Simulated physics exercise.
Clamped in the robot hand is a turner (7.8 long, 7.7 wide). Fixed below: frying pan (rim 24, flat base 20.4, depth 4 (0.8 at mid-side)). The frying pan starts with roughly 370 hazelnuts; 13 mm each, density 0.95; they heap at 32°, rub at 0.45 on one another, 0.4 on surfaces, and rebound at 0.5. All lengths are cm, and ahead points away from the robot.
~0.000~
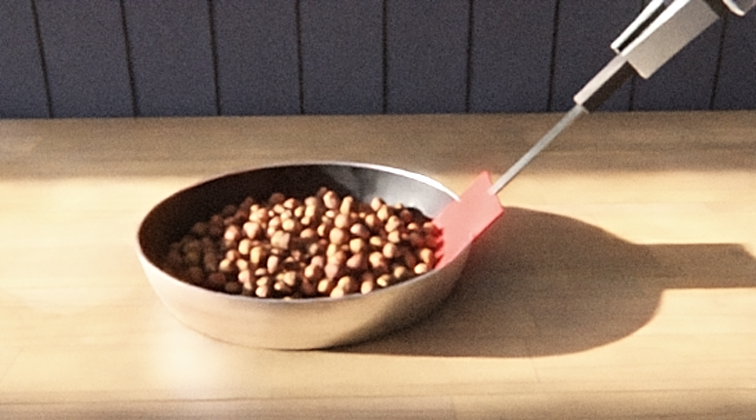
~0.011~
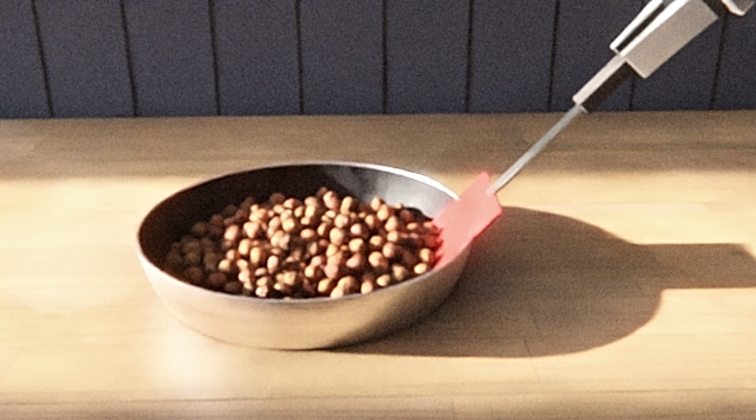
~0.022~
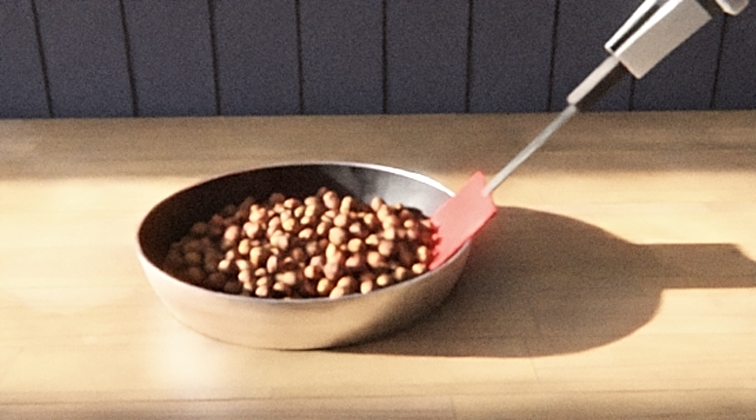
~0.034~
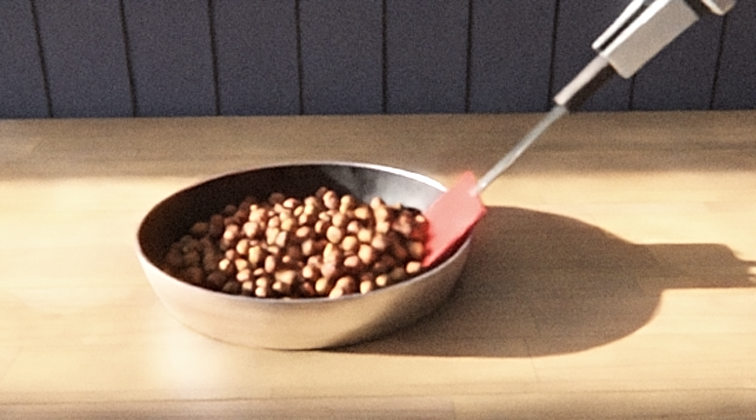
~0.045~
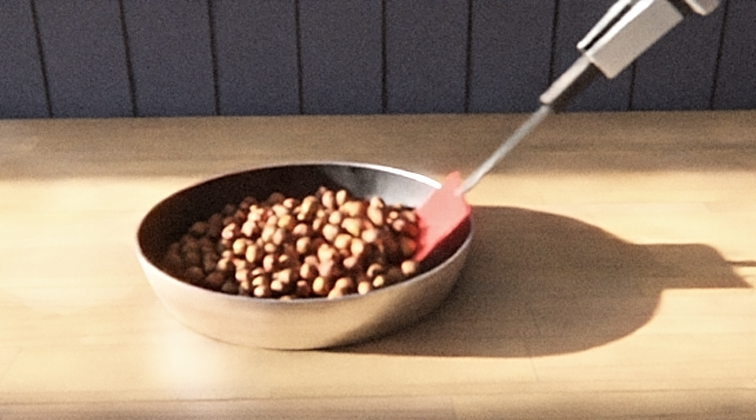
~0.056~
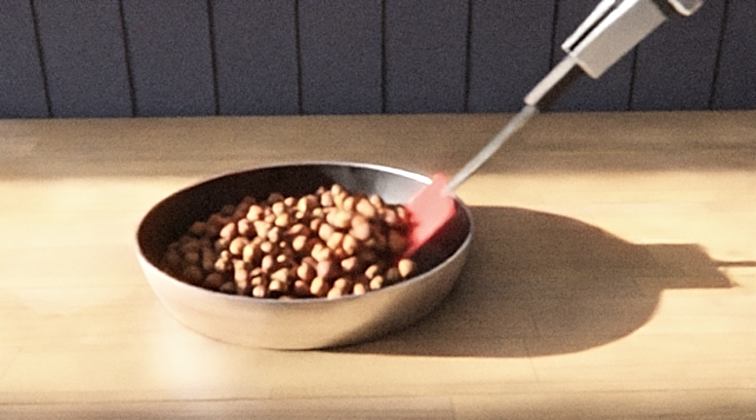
Red spatula held by a robot hand sliding slightly left inside a pan of hazelnuts, nudging the nuts at the right edge.
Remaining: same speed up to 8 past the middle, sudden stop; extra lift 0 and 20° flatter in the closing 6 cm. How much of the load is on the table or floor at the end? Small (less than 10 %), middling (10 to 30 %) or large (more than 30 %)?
On the table or floor the share is small, less than 10 %.
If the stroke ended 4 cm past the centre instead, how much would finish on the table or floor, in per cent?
In that case some 0 per cent.
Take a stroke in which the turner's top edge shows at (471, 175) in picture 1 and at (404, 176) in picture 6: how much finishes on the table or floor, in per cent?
About 20 per cent.
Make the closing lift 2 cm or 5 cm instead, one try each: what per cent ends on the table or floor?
About 10 and 20 per cent.
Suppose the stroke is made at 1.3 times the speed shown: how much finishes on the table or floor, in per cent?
About 5 per cent.
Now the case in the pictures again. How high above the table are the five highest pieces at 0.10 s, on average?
About 6 cm.
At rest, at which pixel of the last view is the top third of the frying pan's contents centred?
At about (211, 231).
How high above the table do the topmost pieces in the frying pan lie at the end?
Some 5.5 cm.
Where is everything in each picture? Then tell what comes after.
The first picture shows turner top edge at (495, 190), sloping 47°; upper third of the load around (319, 241), from x 165 to 435, top at y 195; 371 in the frying pan.
The second picture shows turner top edge at (494, 190), sloping 47°; upper third of the load around (319, 242), from x 165 to 435, top at y 195.
The third picture shows turner top edge at (488, 190), sloping 47°; upper third of the load around (324, 240), from x 165 to 435, top at y 195.
The fourth picture shows turner top edge at (477, 191), sloping 47°; upper third of the load around (326, 237), from x 165 to 435, top at y 195.
The fifth picture shows turner top edge at (463, 191), sloping 47°; upper third of the load around (330, 238), from x 165 to 435, top at y 195.
The sixth picture shows turner top edge at (448, 191), sloping 47°; upper third of the load around (328, 235), from x 165 to 435, top at y 195; 371 in the frying pan.
By 0.10 s, sloping 47°, highest piece 7 above the table; 371 in the frying pan.
By 0.15 s, sloping 41°, highest piece 7 above the table; 371 in the frying pan.
By 0.38 s, sloping 27°, highest piece 6 above the table; 365 in the frying pan, 5 on the table or floor, 1 on the blade or in flight.
By 1.43 s, sloping 27°, highest piece 5 above the table; 365 in the frying pan, 6 on the table or floor.
Final count, 365 in the frying pan, 6 on the table or floor. That is 2 % on the table or floor.
